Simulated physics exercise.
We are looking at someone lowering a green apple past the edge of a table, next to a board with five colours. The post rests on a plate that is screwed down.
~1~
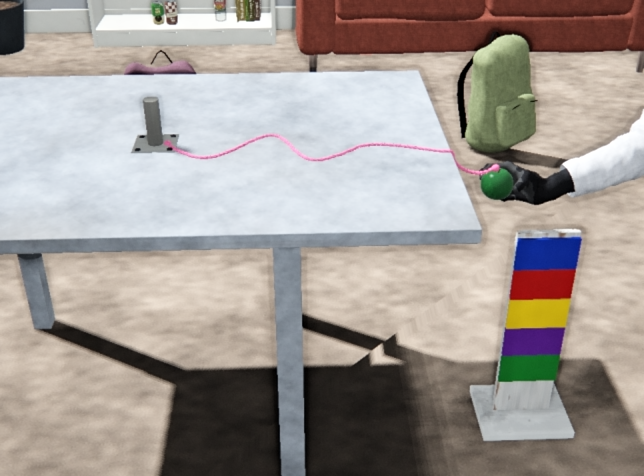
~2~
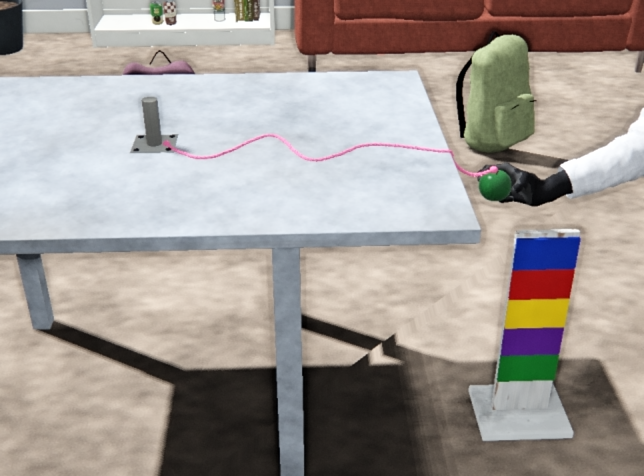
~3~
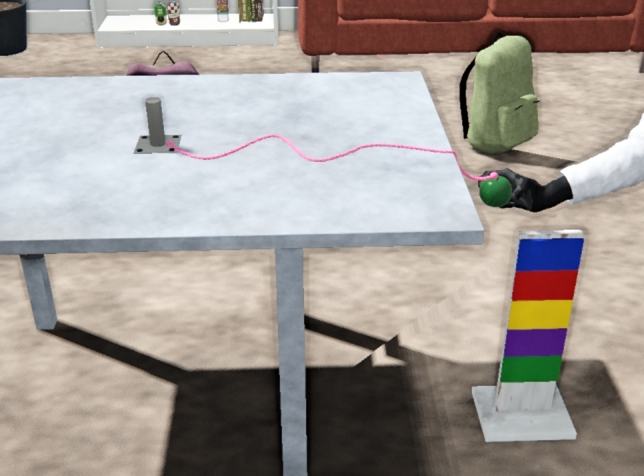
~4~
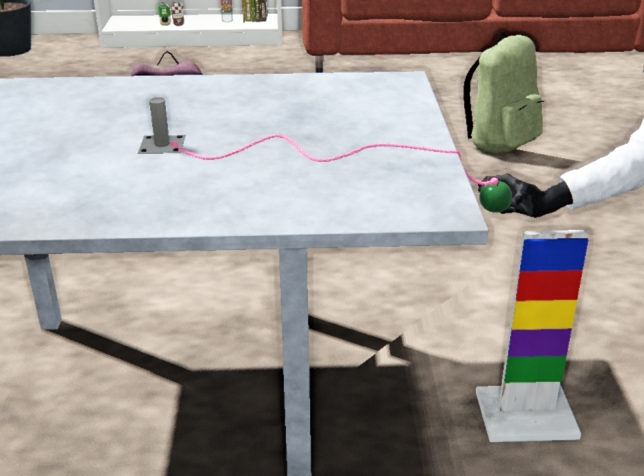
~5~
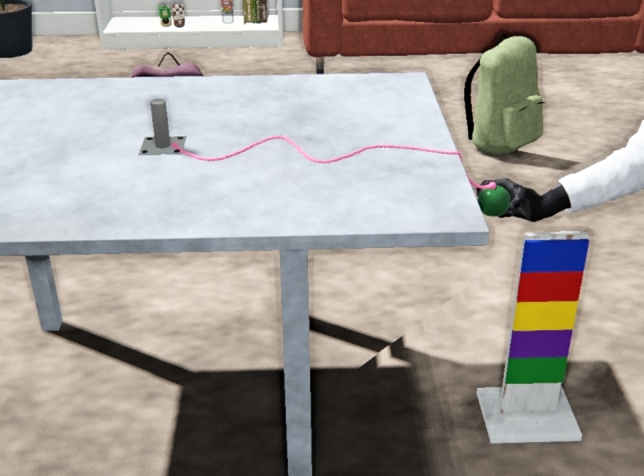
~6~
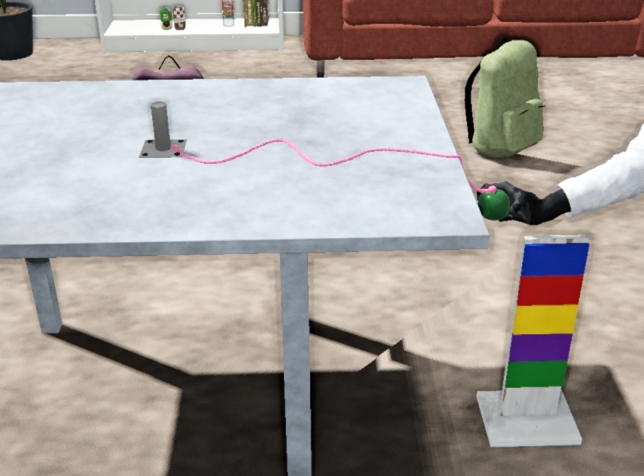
Gloved hand lowering a green ball slightly beside a table, with a wavy pink cord running to a post on the tabletop.
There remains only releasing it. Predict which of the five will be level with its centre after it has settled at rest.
I predict red.
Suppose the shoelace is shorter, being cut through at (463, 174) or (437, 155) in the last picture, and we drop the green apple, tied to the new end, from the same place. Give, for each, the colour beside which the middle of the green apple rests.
In order of the tries: Blue; then no band.
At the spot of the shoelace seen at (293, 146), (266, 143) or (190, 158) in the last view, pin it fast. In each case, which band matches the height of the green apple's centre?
One try after another: Blue, then blue, then red.
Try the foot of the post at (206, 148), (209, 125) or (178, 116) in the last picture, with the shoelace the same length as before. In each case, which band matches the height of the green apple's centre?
Going case by case, it's yellow, yellow and finally red.
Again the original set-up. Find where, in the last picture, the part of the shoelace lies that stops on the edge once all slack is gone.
That spot is roughly at (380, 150).
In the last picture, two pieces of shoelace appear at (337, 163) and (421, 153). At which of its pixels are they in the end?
First one: (406, 154); second one: (456, 198).
Soon after, apple near (419, 279); level with red.
Then, apple near (453, 291); level with red.
At rest, apple near (454, 291); level with red. Its centre hangs level with the red band.
